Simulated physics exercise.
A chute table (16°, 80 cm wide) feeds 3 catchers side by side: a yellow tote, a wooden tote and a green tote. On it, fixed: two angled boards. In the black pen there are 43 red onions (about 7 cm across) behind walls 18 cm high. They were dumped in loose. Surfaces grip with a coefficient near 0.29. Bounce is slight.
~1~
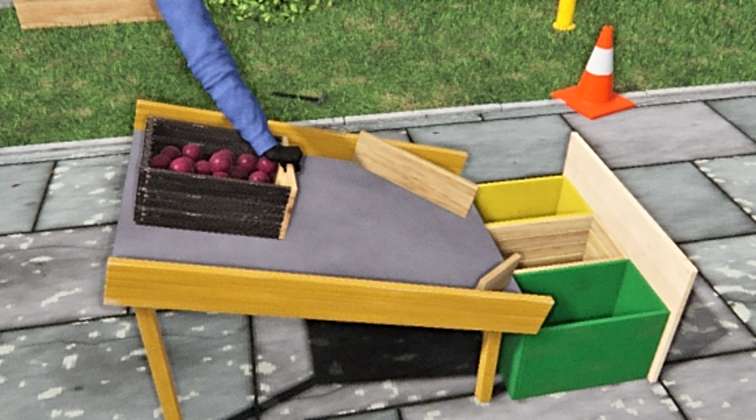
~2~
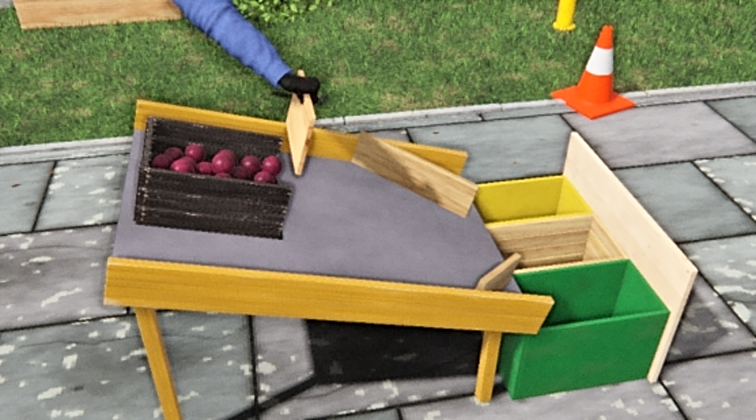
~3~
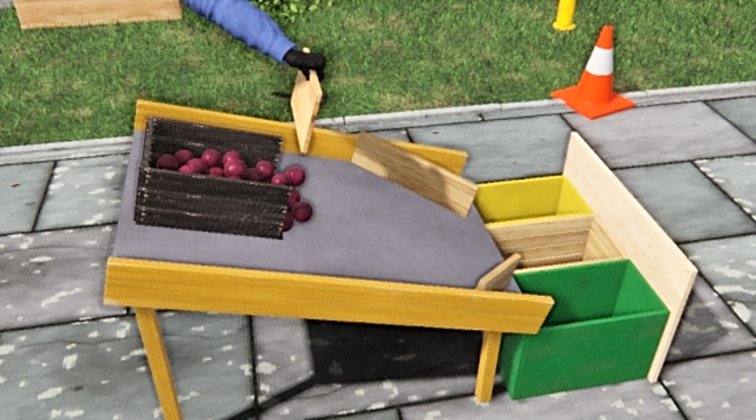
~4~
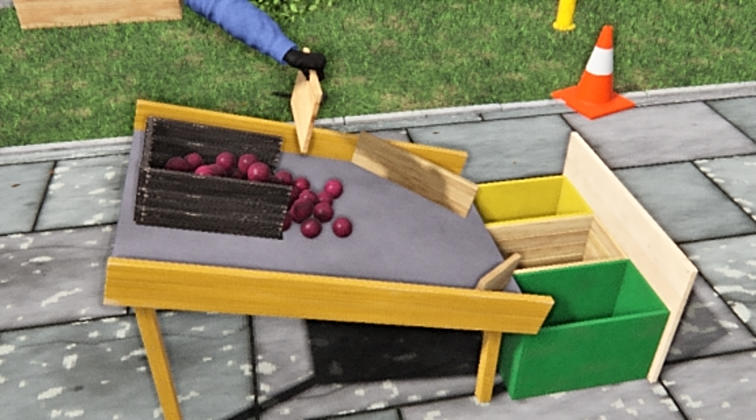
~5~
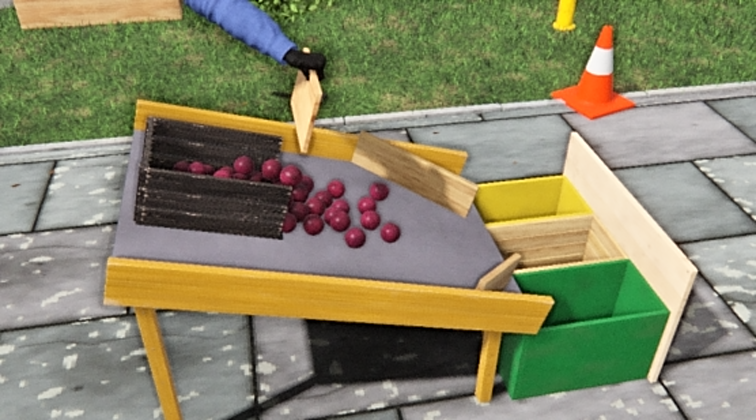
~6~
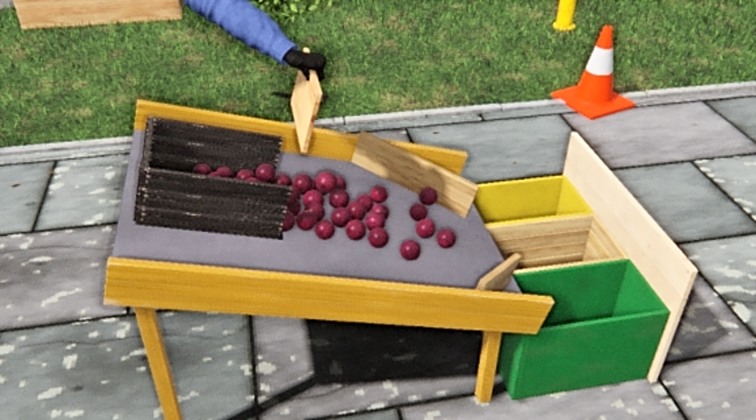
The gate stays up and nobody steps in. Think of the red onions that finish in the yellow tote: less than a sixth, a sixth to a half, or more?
The share in the yellow tote is less than a sixth.
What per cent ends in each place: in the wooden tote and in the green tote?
Roughly 70 and 30 per cent.
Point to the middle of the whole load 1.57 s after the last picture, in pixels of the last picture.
Around (563, 307).
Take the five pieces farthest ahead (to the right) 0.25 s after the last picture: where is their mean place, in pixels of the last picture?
At about (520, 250).
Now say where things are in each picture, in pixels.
In the first frame (we follow the rim corner now nearest the camera), black pen at (148, 169); yellow tote at (474, 227); nothing out yet.
Black pen at (148, 169), in the second frame.
Black pen at (148, 169); 4 out, the lowest onion at (291, 198), in the third frame.
Black pen at (148, 169); 11 out, the lowest onion at (334, 190), in the fourth frame.
Black pen at (148, 169); 18 out, the lowest onion at (379, 192), in the fifth frame.
Black pen at (148, 169); yellow tote at (474, 227); 26 out, the lowest onion at (446, 239), in the sixth frame.
Then, 0.25 s after the last picture, 8 still in the black pen, 2 in the wooden tote, 31 on the slope and 2 in the air.
Then, 0.57 s after the last picture, 9 in the wooden tote, 3 in the green tote, 27 on the slope and 4 in the air.
Then, 1.00 s after the last picture, 23 in the wooden tote, 9 in the green tote, 5 on the slope and 6 in the air.
Final count (1.57 s after the last picture), 31 in the wooden tote and 12 in the green tote. Asked share, 0 of 43, 0 per cent.
